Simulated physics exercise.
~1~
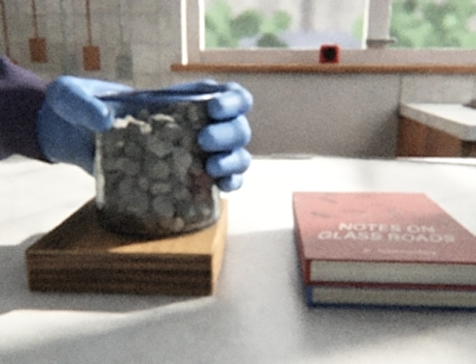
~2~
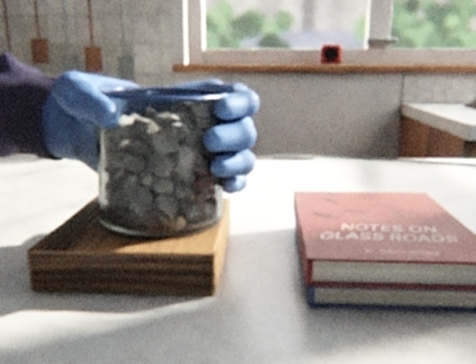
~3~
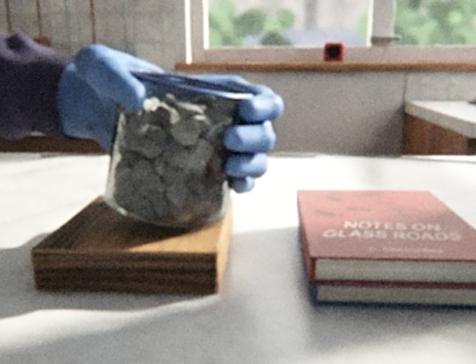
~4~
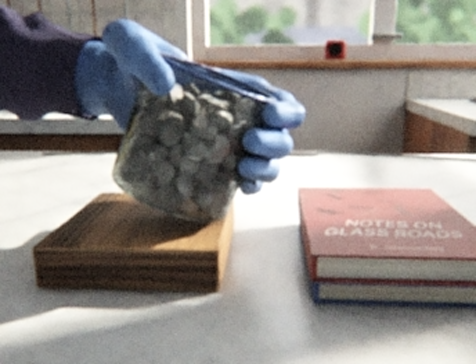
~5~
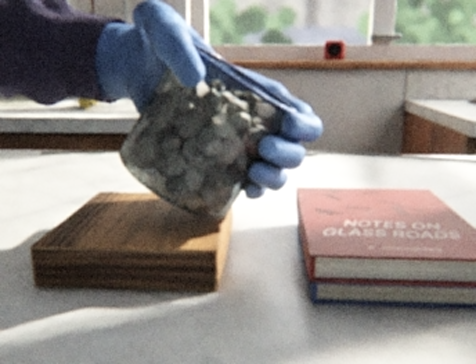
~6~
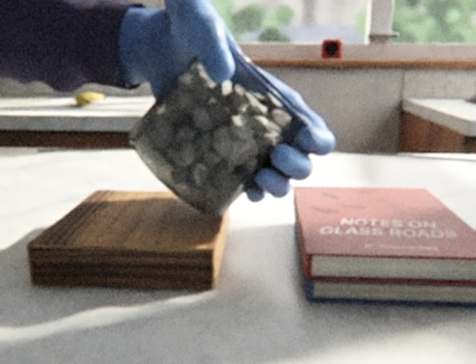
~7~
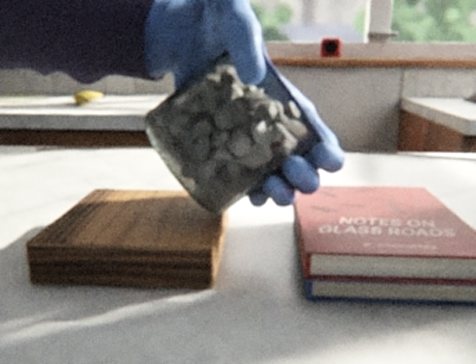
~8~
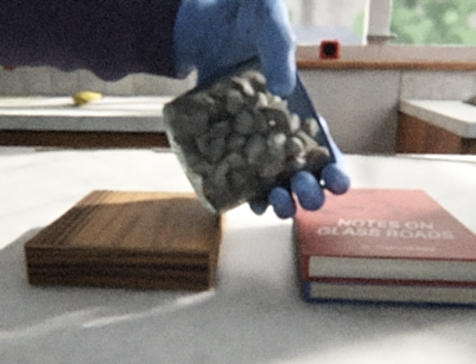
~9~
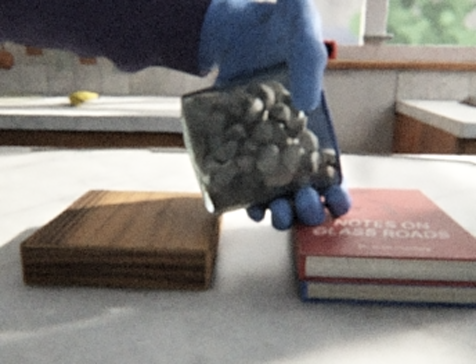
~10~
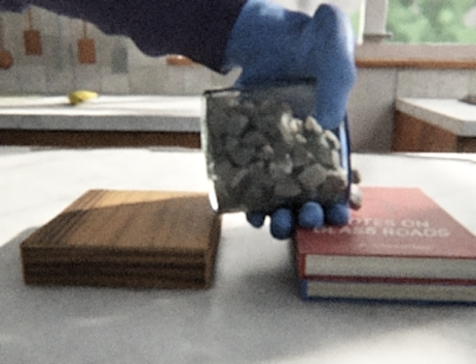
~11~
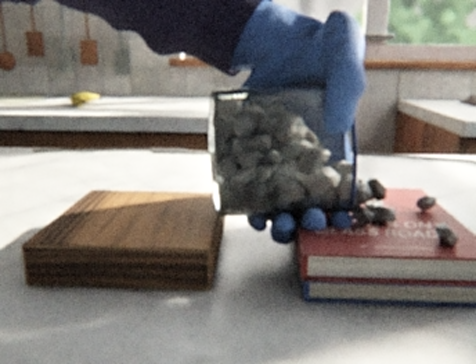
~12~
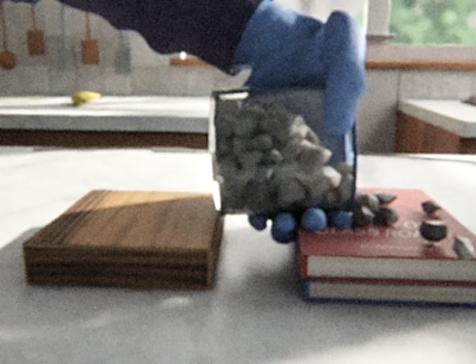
A blue-gloved hand lifted a glass of gray stones off a wooden block and tipped it steadily to the right until it lay nearly sideways by a red book, where a few stones tumbled out onto the cover while most stayed inside.
